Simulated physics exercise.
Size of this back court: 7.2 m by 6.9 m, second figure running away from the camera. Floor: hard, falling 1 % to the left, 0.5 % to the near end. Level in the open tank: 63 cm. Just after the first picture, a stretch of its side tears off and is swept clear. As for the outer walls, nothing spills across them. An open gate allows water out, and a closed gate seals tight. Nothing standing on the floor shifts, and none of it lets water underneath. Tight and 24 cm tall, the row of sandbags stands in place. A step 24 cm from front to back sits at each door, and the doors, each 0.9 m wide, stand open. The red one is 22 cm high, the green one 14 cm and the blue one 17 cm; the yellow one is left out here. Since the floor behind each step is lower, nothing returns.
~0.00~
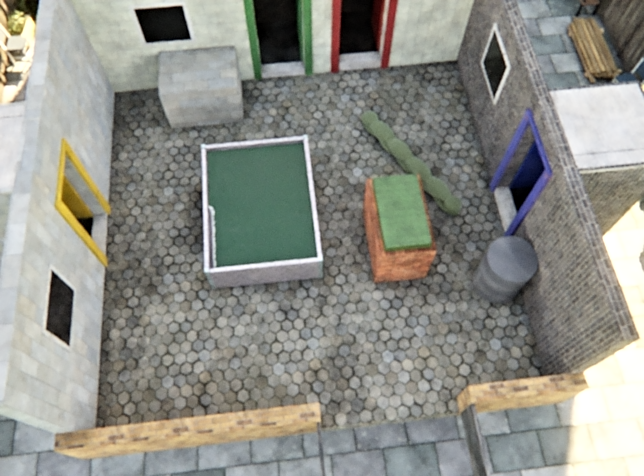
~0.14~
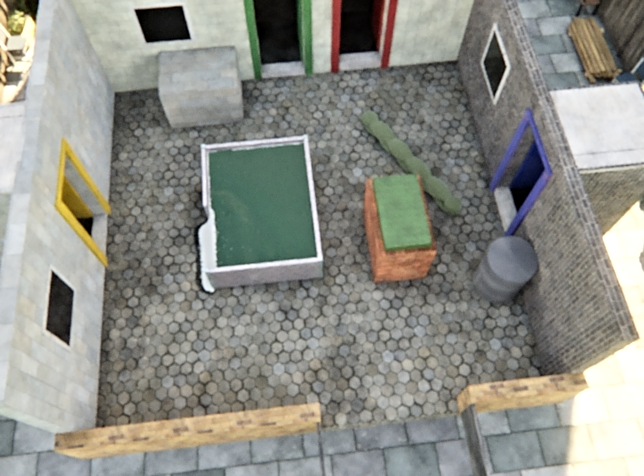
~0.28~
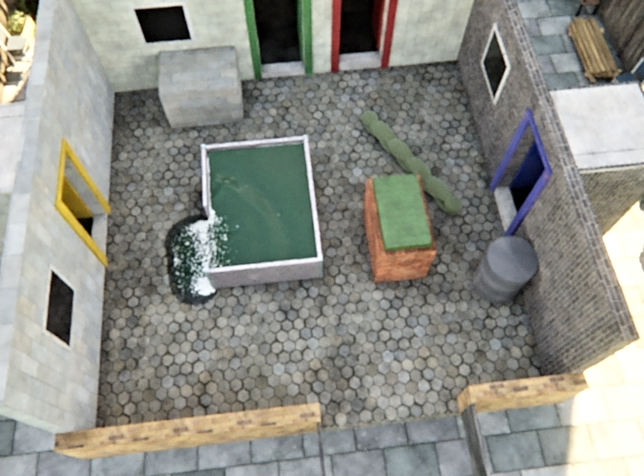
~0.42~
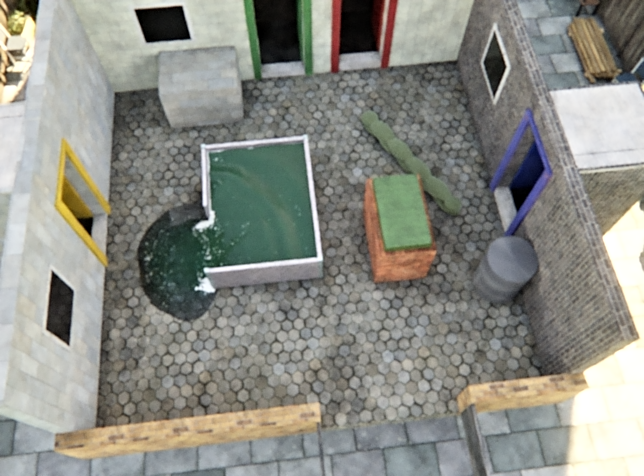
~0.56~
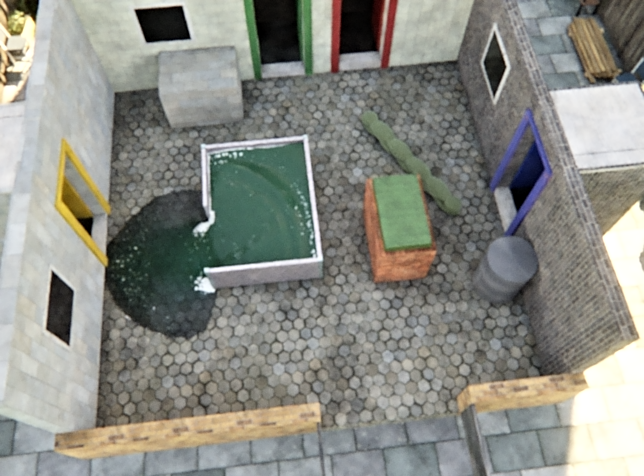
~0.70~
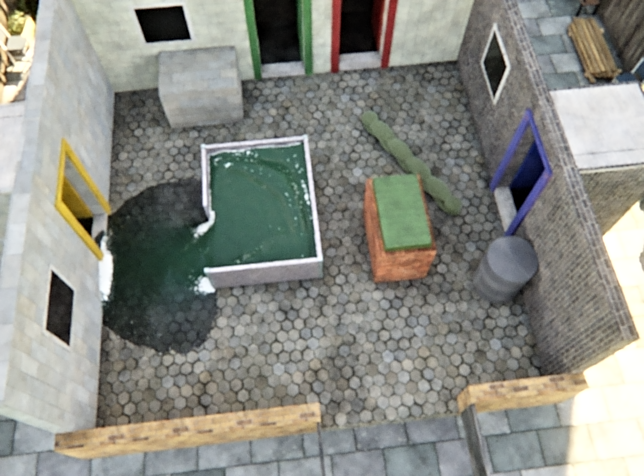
In a walled courtyard, green water bursts from a tank's left side and spreads to the yellow door.
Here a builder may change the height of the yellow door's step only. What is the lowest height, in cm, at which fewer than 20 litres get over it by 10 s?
28 cm.
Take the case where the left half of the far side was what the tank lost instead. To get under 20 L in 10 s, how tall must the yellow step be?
Required height: Approx. 5.0 cm.
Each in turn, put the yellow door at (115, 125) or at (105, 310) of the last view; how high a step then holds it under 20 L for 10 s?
Around 16 and 31 cm respectively.
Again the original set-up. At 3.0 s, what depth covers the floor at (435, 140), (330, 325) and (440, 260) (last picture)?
About 0, 0 and 0 cm.
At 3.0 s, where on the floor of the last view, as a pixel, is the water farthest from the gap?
Look about (115, 94) in the last picture.
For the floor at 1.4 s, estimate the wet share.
Roughly 15 percent of the floor is wet.
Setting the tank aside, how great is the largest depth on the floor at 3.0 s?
About 36 cm.
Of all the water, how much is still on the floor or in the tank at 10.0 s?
Roughly 80 %.
After 1.4 s water covers 15 % of the floor, deepest (40 cm) near (115, 287); 24 cm at the yellow door, 67 litres in over its 7 cm step.
After 3.0 s water covers 30 % of the floor, deepest (36 cm) near (97, 427); 23 cm at the yellow door, 264 litres in over its 7 cm step.
After 10.0 s water covers 85 % of the floor, deepest (12 cm) near (103, 317); 7 cm at the yellow door, 444 litres in over its 7 cm step.
At the yellow door as built, the water arrived by 0.7 s and peaked near 27 cm at 1.8 s.
Run again over the same 10 s with other heights there, 52 litres in over 23.5 cm, 7 litres over 32 cm. The limit of 20 litres is kept from about 28 cm up.
